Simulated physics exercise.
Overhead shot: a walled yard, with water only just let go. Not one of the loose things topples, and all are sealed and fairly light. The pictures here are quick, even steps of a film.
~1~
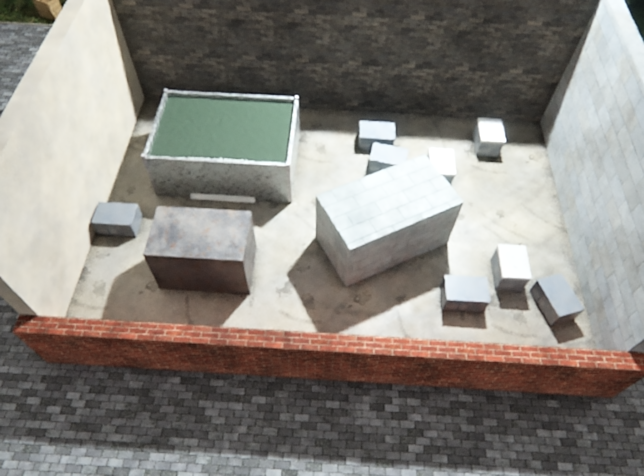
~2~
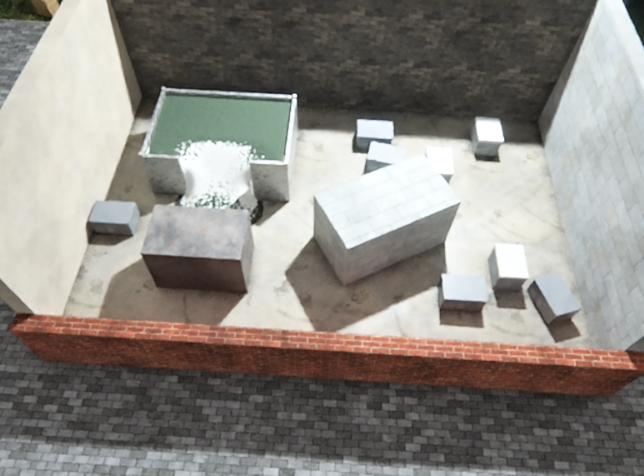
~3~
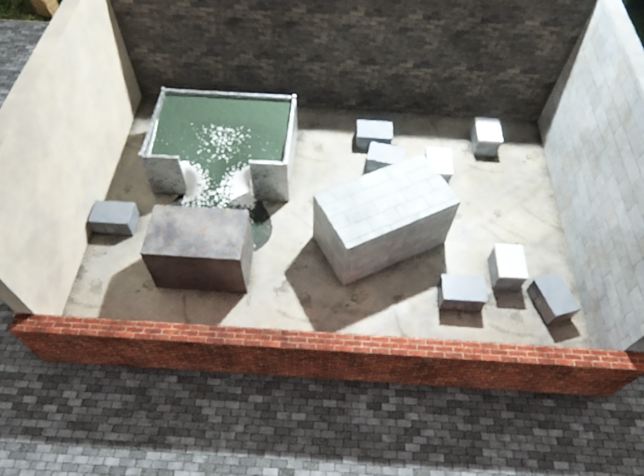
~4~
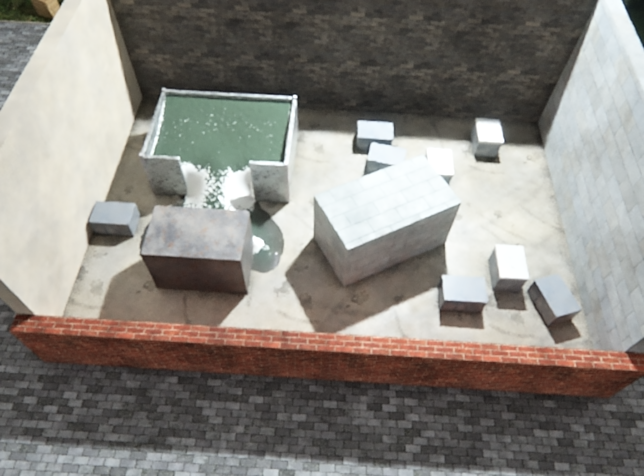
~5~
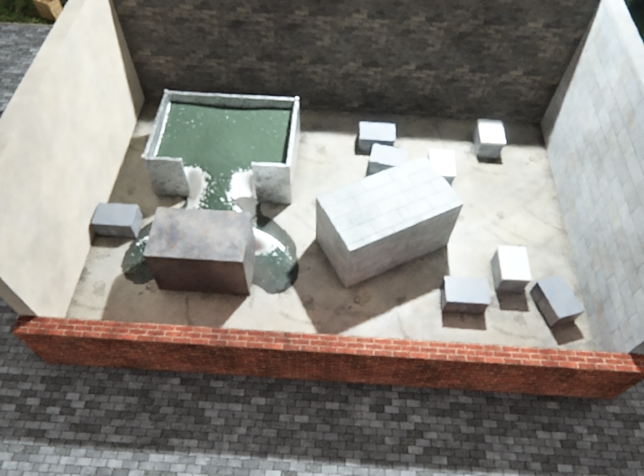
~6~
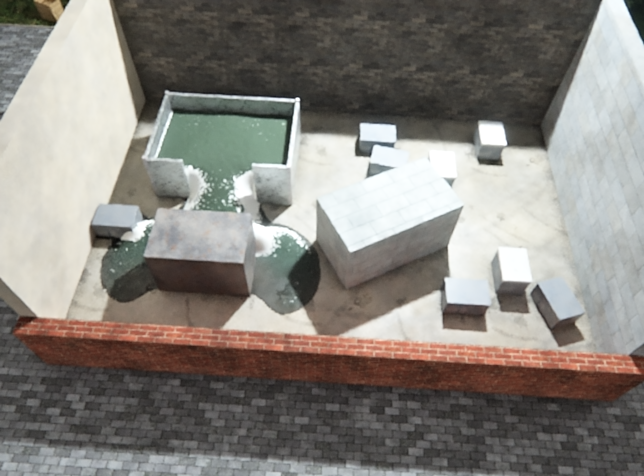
Green water bursts in a white, foamy rush through the front of a pale, open-topped tank at the left of a walled yard, seen from high above by a nearly still camera. A brown block stands before the tank, a large whitish block near the centre, and small grey and white crates around them. The water spreads around both sides of the brown block in dark pools, while the crates stay put.
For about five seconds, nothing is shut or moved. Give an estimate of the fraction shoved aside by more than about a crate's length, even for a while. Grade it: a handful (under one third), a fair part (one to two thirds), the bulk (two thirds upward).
A fair part.
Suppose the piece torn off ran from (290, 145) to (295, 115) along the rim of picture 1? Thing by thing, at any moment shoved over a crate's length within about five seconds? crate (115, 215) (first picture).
It fell short.
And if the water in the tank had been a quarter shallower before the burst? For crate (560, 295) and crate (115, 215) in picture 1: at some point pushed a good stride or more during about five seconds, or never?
Taking them in order, went the full length and then went the full length.
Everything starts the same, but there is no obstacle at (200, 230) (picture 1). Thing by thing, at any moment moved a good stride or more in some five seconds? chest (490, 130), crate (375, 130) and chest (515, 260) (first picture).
So: Did not travel far, then did not travel far, then did travel that far.
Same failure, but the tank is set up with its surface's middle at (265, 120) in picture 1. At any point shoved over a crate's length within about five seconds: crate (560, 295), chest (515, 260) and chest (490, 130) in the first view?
Far enough, Far enough, Not far.
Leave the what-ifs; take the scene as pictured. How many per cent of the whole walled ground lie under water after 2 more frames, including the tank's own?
25 per cent, roughly.
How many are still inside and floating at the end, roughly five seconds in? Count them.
That comes out at 5.
A moment on, 0 of 8 are well off their spots; 0 afloat.
Next, 0 of 8 are well off their spots; 1 afloat.
Later, 3 of 8 are well off their spots; 2 afloat.
In the end, 4 of 8 are well off their spots, and 5 have been at some point; 5 afloat.
